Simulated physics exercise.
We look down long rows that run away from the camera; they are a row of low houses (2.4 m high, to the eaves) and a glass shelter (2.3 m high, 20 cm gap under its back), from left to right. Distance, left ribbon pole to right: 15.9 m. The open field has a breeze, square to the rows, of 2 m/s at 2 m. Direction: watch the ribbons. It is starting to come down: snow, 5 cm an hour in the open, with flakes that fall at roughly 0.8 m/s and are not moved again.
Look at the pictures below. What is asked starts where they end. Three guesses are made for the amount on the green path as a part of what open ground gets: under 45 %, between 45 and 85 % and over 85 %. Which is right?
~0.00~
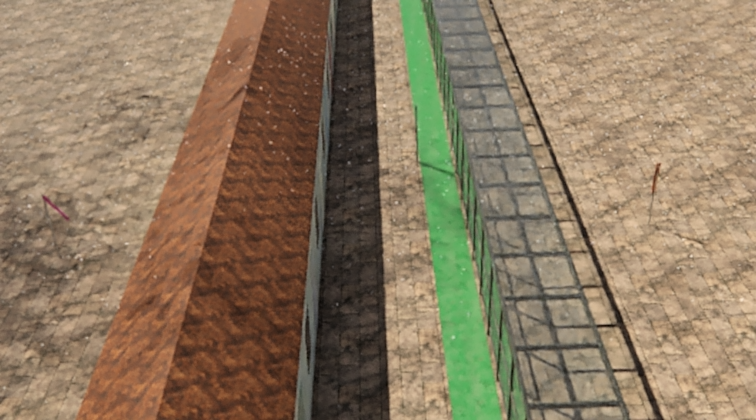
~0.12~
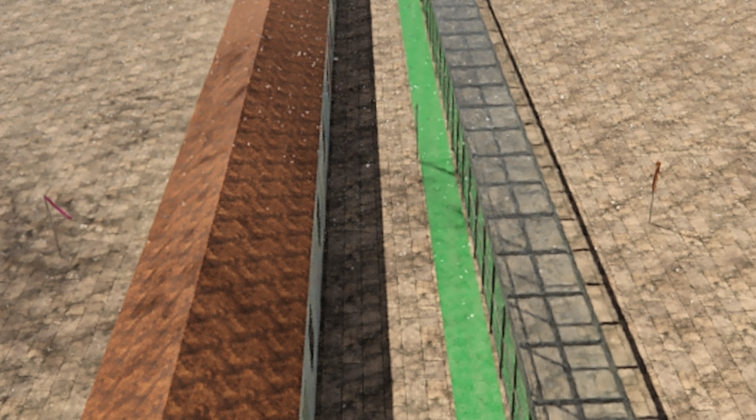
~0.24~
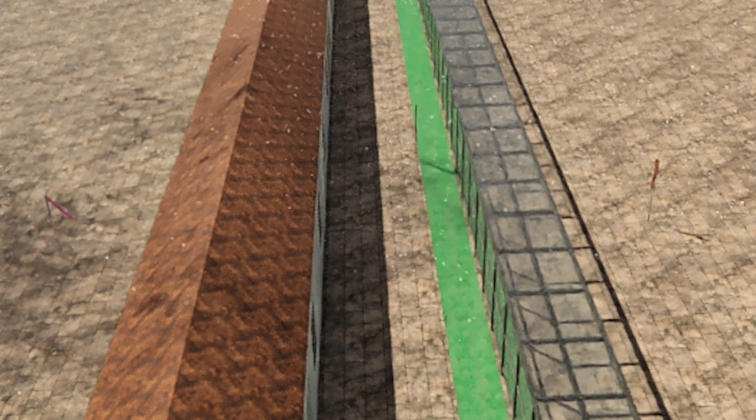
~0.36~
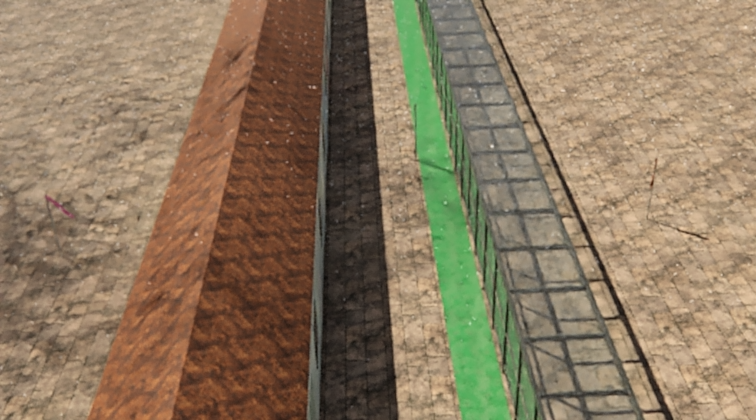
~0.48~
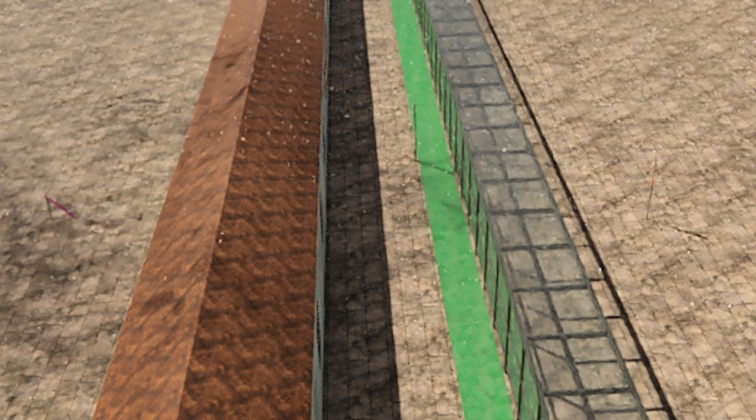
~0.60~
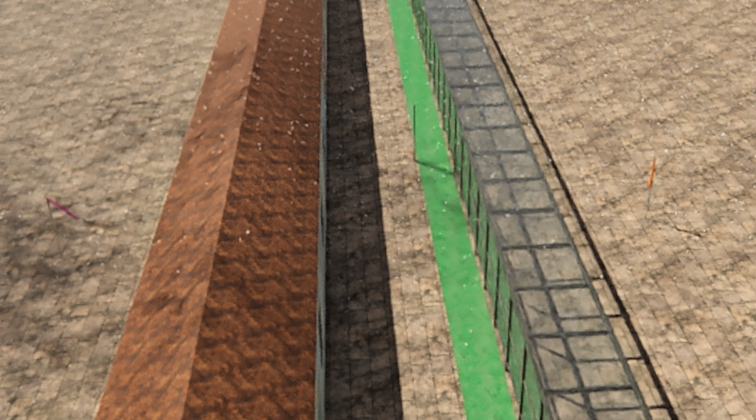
From 45 to 85 % of the open amount.
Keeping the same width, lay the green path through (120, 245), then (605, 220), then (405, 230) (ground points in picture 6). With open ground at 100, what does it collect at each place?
Going place by place, it's about 100, 100 and 90 %.
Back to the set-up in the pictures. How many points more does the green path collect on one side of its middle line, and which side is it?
Result: Left portion ahead by approx. 20 points.
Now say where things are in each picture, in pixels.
In the first picture, the left ribbon ends at (69, 220), leaning 35 degrees to the right.
In the second picture, the right ribbon ends at (654, 191), hanging almost straight and the green one passes (448, 228).
In the third picture, above the rows the flakes slant 80 degrees from upright, towards the right and the top of the glass shelter crosses (493, 125).
In the fourth picture, the left ribbon ends at (74, 218), leaning 40 degrees to the right and the green one passes (439, 181).
In the fifth picture, above the rows the flakes slant 80 degrees from upright, towards the right.
In the sixth picture, the top of the row of low houses crosses (248, 88).
After 10 minutes open ground has 8 mm and the green path 6 mm.
After 30 minutes open ground has 25 mm and the green path 18 mm.
After 60 minutes open ground has 50 mm and the green path 37 mm, so the green path has 74 % of the open amount; the left half of it has 84 %, the right half 63 %.
